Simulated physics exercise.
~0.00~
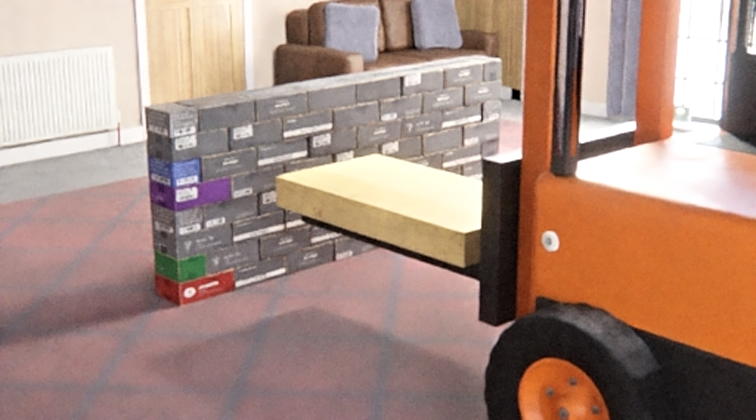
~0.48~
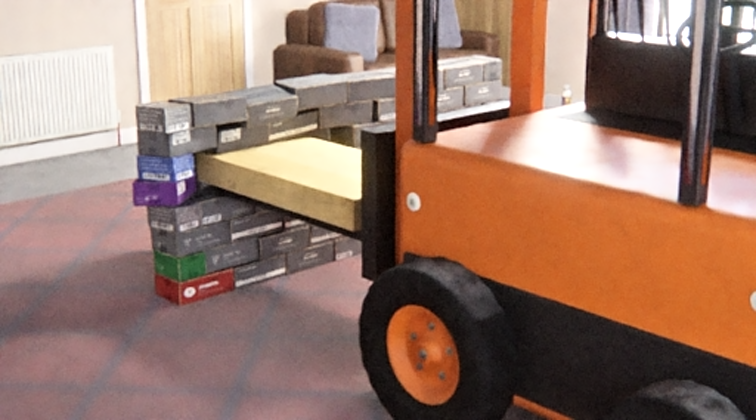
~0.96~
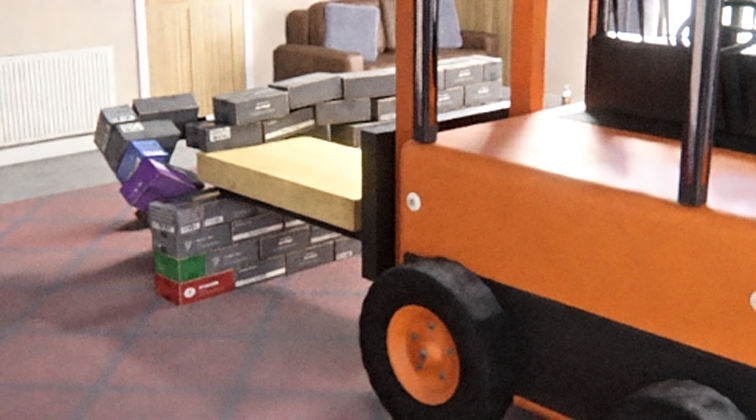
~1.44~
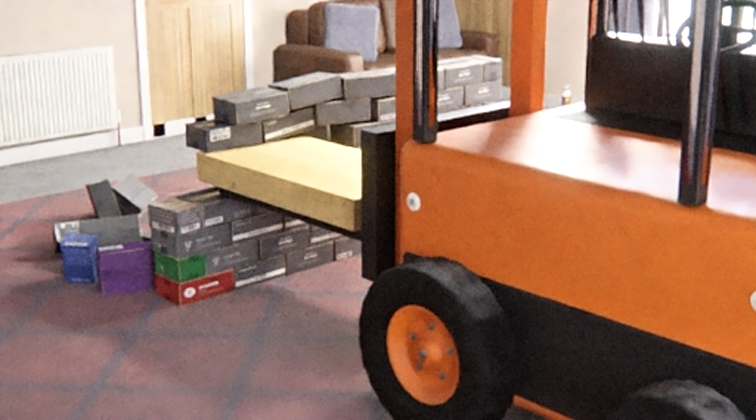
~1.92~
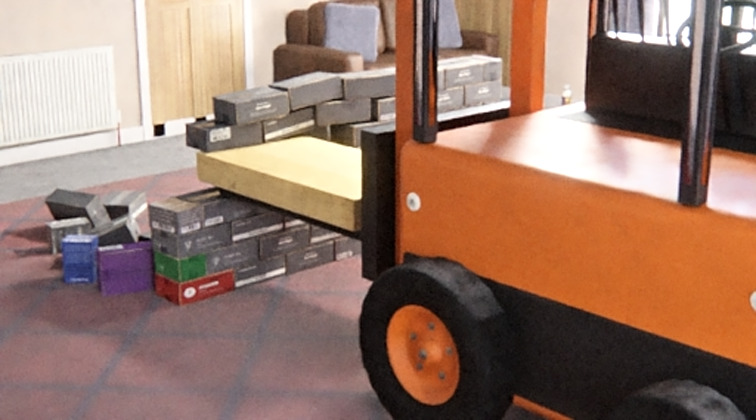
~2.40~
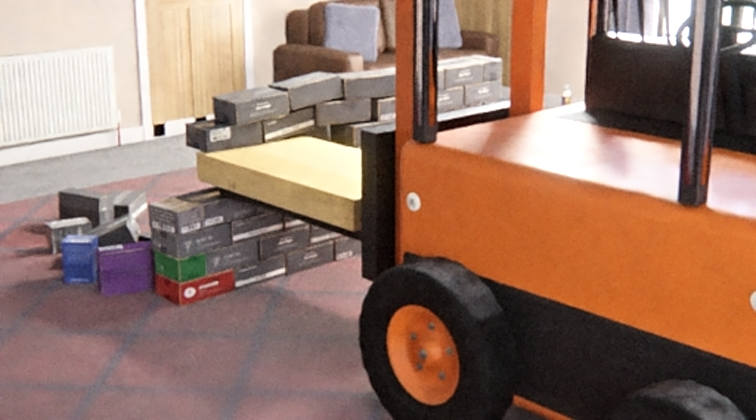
In a carpeted room with a radiator, a wooden door and a brown sofa behind, a still camera looks across at a wall of dark boxes stacked like bricks. Its near end holds a blue box above a purple one, with green and red boxes at the bottom. From the right, an orange forklift drives leftward and pushes a pale yellow slab into the wall, then stops. The upper left end tips outward and breaks away, dropping the blue, purple and several dark boxes onto the carpet. They settle in a small heap at left, while the green and red boxes stay put and the remaining wall stands around the slab.
